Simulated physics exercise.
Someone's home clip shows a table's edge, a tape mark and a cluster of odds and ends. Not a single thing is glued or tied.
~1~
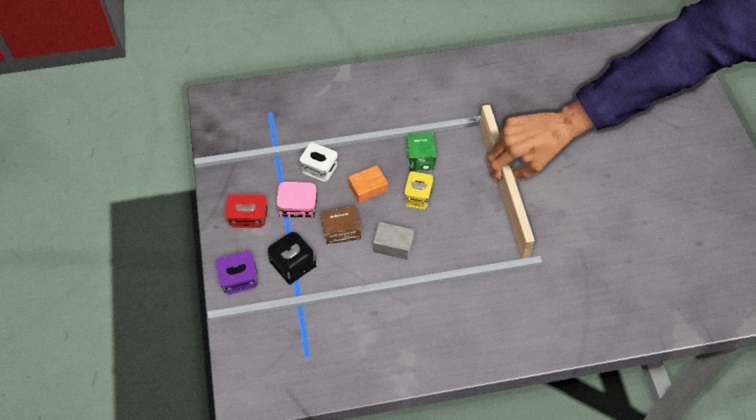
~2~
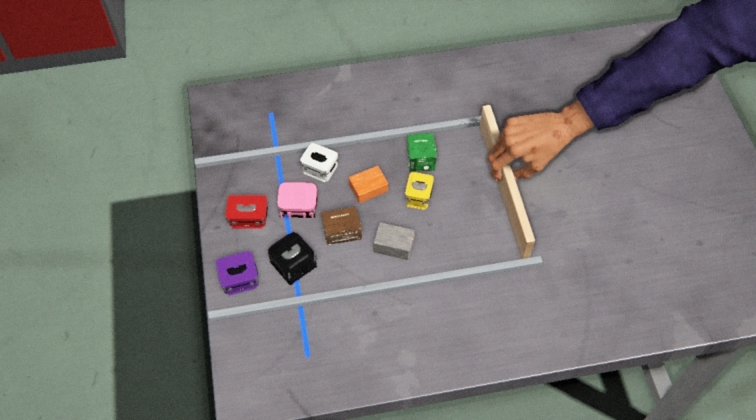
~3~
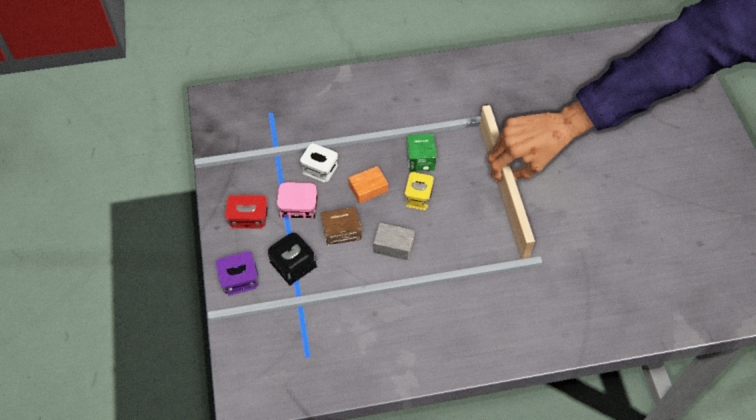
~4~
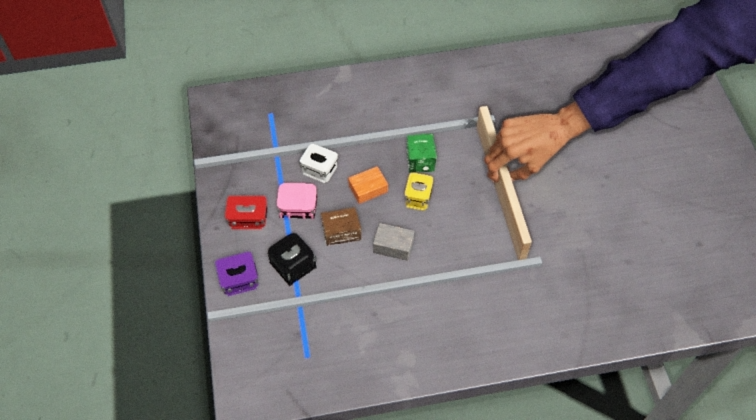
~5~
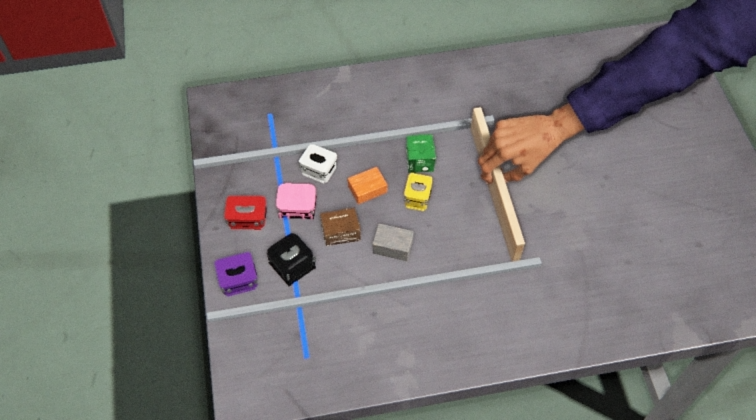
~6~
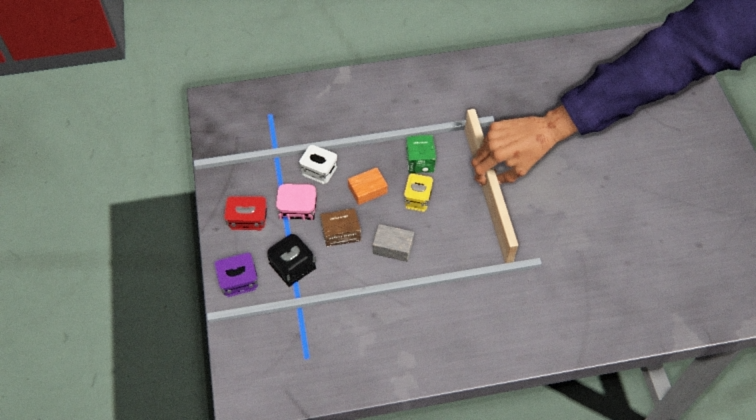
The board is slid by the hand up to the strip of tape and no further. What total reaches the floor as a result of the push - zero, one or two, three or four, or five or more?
Falling ones: A lone one or two.
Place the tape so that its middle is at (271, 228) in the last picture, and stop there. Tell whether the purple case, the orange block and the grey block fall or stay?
The purple case is no longer there; as for the orange block, it is still there; and the grey block is still there.
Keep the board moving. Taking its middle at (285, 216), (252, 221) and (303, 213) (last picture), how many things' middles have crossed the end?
Over the end: 2, 4, 1.
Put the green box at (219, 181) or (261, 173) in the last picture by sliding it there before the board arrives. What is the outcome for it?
In turn it holds its place, then holds its place.
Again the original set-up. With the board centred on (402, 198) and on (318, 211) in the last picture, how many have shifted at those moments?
The first number is 4, the next one 10.
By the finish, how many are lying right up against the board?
Number: 3.
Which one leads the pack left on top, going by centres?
Pink case.
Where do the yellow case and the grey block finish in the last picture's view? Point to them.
In the last picture the yellow case sits around (275, 220) and the grey block around (275, 271).
Early on, none off yet; purple case at rest near (237, 275); red case at rest near (247, 214); black case at rest near (291, 260).
A while later, none off yet; purple case moving near (229, 279); red case travelled about its own width near (205, 216); black case travelled about its own width near (262, 263).
Finally, the number that fall off is one or two; lost, red case and purple case.
